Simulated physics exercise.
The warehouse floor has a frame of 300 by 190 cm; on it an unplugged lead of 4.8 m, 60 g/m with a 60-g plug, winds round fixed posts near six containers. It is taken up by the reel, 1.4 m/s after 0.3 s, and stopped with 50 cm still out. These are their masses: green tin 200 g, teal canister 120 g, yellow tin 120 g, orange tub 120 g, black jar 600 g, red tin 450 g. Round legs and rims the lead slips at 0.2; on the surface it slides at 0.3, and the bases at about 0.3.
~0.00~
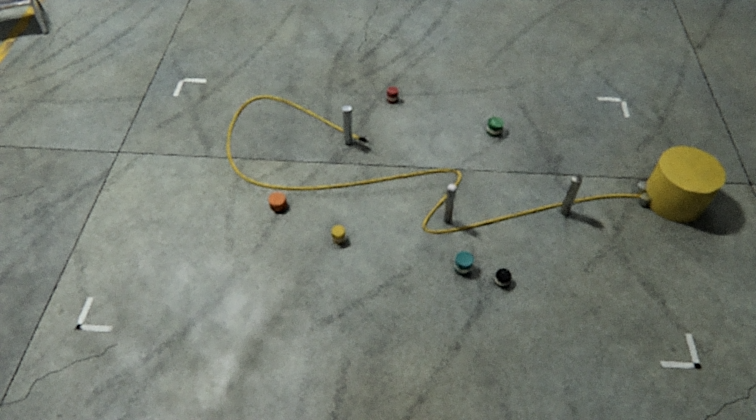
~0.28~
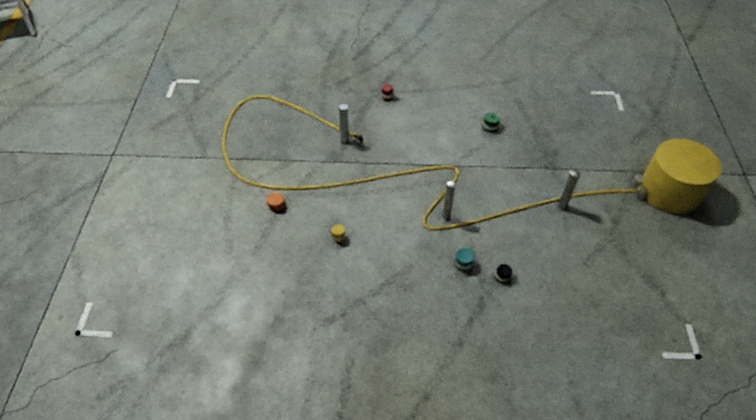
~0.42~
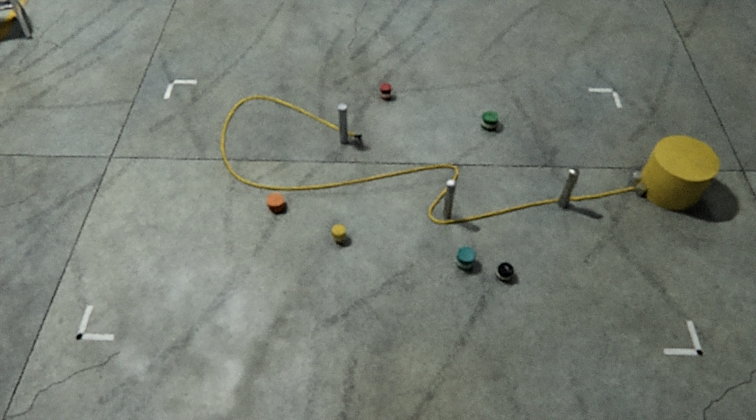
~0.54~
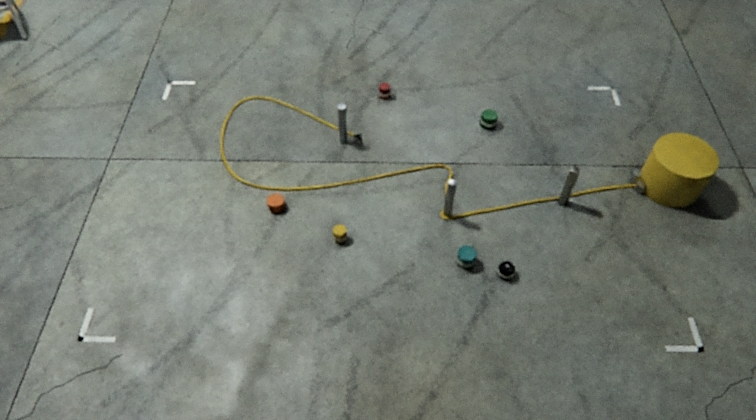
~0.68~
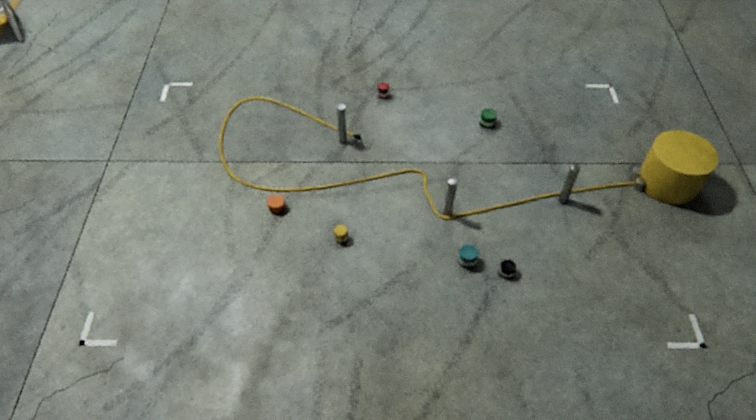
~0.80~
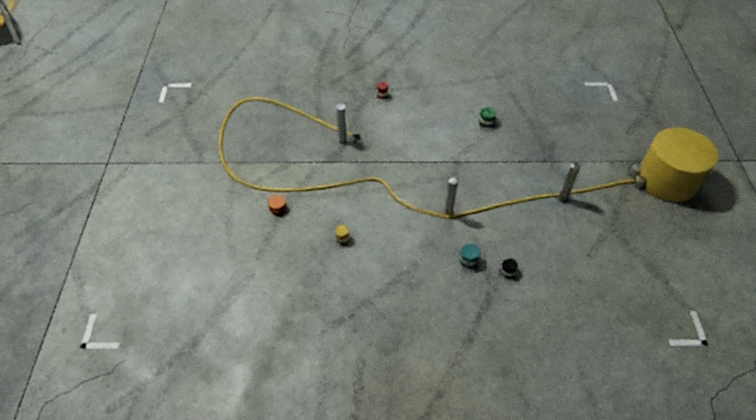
A yellow cable lying among three upright posts and small coloured containers slips partway round the middle post as its bend there shrinks, then straightens toward the large yellow reel at right, leaving the wide left loop nearly unchanged.
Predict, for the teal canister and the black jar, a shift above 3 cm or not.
As I see it, the teal canister gets dislodged. The black jar gets dislodged.
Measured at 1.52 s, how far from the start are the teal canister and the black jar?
Teal canister 0 cm, black jar 0 cm.
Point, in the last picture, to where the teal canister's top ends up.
Near (531, 243).
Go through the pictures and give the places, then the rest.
The first picture shows shows, teal canister (465, 259); black jar (504, 274); posts (577, 180) (452, 187) (347, 108); lead runs through (576, 201) (425, 223) (375, 181) (231, 161) (303, 109).
In the second picture, shows, lead runs through (576, 195) (372, 179) (298, 108).
In the third picture, shows, lead runs through (595, 196) (372, 179) (296, 108).
In the fourth picture, shows, lead runs through (617, 187) (372, 178) (295, 108).
In the fifth picture, shows, lead runs through (650, 182) (372, 178) (294, 109).
The sixth picture shows shows, teal canister (471, 251); black jar (511, 264); lead runs through (521, 201) (374, 179) (225, 166) (293, 109).
At 1.5 s, plug at (356, 136); nothing else has moved.
At 2.2 s, plug at (342, 133); nothing else has moved.
At 2.9 s, plug at (494, 251); teal canister 24 cm off its start at (517, 248), black jar 7 cm off its start at (524, 263), yellow tin 16 cm off its start at (329, 255).
At 3.6 s, plug at (626, 130); teal canister 32 cm off its start, black jar 7 cm off its start, yellow tin 16 cm off its start.
At 4.4 s, plug at (673, 151); teal canister 32 cm off its start at (531, 243), black jar 7 cm off its start at (525, 263), yellow tin 16 cm off its start at (329, 255).
